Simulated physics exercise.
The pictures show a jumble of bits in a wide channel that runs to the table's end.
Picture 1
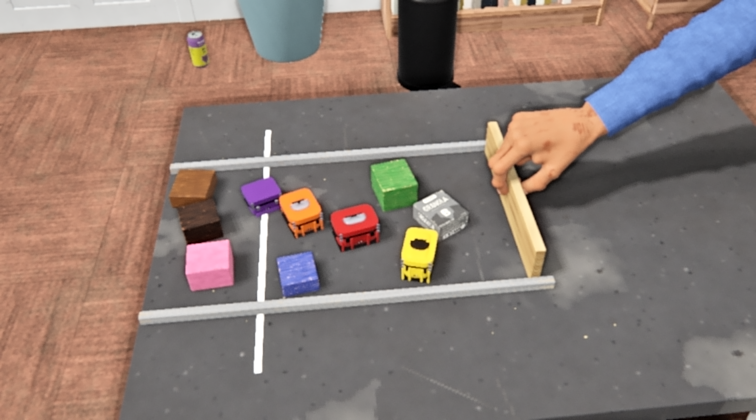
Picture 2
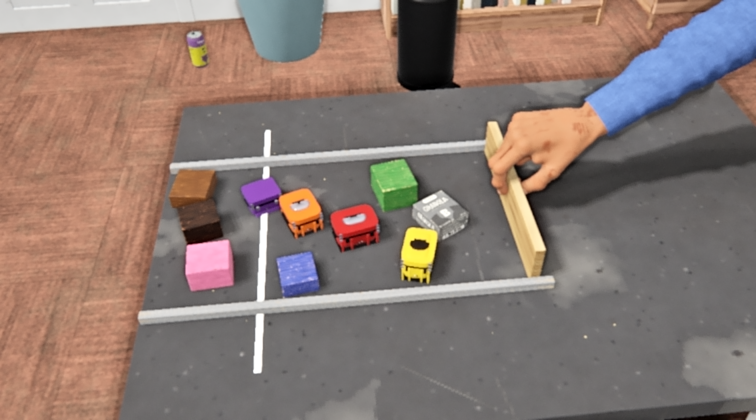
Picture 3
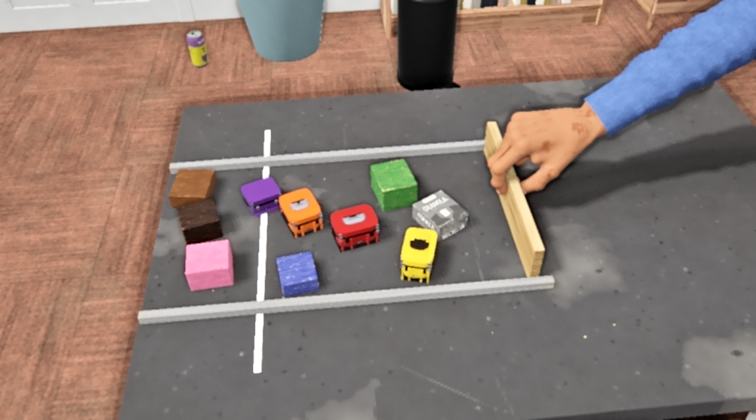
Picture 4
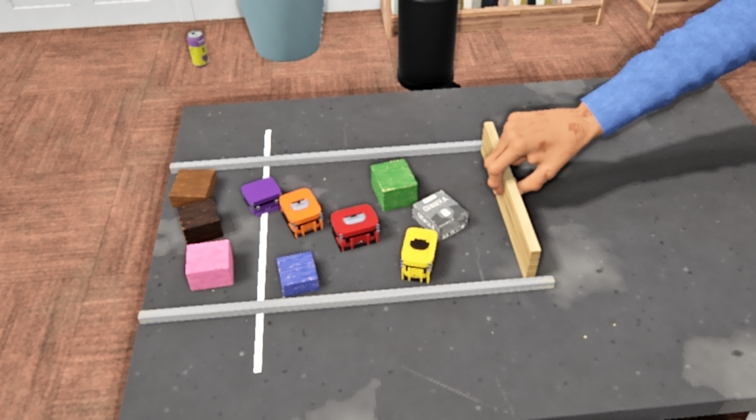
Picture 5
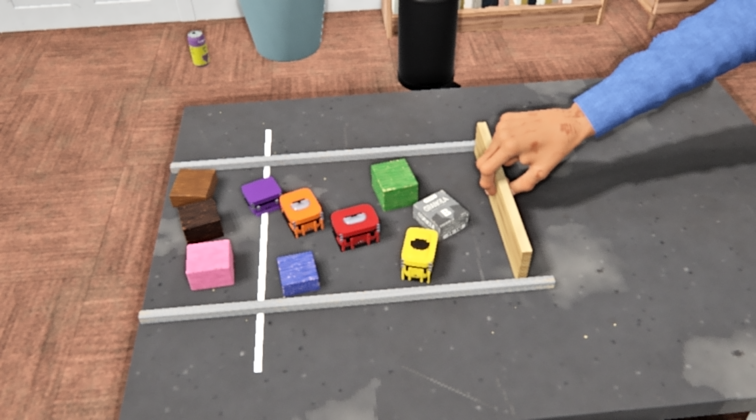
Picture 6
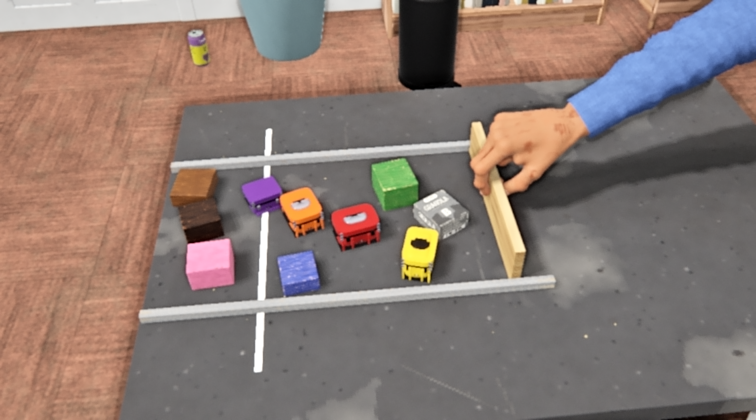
A wooden board, held by a hand in a blue sleeve, slides slightly left along a wide channel on a dark speckled table, seen from above at an angle. Brown, black and pink blocks sit left of a white tape line, with purple, orange, red and yellow cases, blue and green blocks, and a clear piece toward the right. The board stays short of these still objects, and the camera holds steady.
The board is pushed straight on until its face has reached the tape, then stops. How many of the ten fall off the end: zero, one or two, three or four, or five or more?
As it turns out, the number that fall off is zero.
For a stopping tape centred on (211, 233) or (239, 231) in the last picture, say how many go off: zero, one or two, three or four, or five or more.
Taking them in turn, 5 or more; either three or four.
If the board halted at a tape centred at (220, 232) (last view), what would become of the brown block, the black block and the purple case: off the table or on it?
The brown block tumbles off, the black block goes over, the purple case remains up.
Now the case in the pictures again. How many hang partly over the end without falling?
It comes to 3.
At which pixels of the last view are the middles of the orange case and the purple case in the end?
The orange case at (206, 214), the purple case at (214, 188).
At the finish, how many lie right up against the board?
That makes 3.
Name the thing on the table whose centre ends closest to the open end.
The black block.
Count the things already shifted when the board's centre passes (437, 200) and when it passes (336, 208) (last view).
By then 1, and 7.
Early on, none off yet; brown block at rest near (195, 187); black block at rest near (201, 221); pink block at rest near (211, 264).
A while later, none off yet; brown block at rest near (195, 187); black block moving near (198, 222); pink block travelled a little near (195, 268).
Finally, the number that fall off is zero.
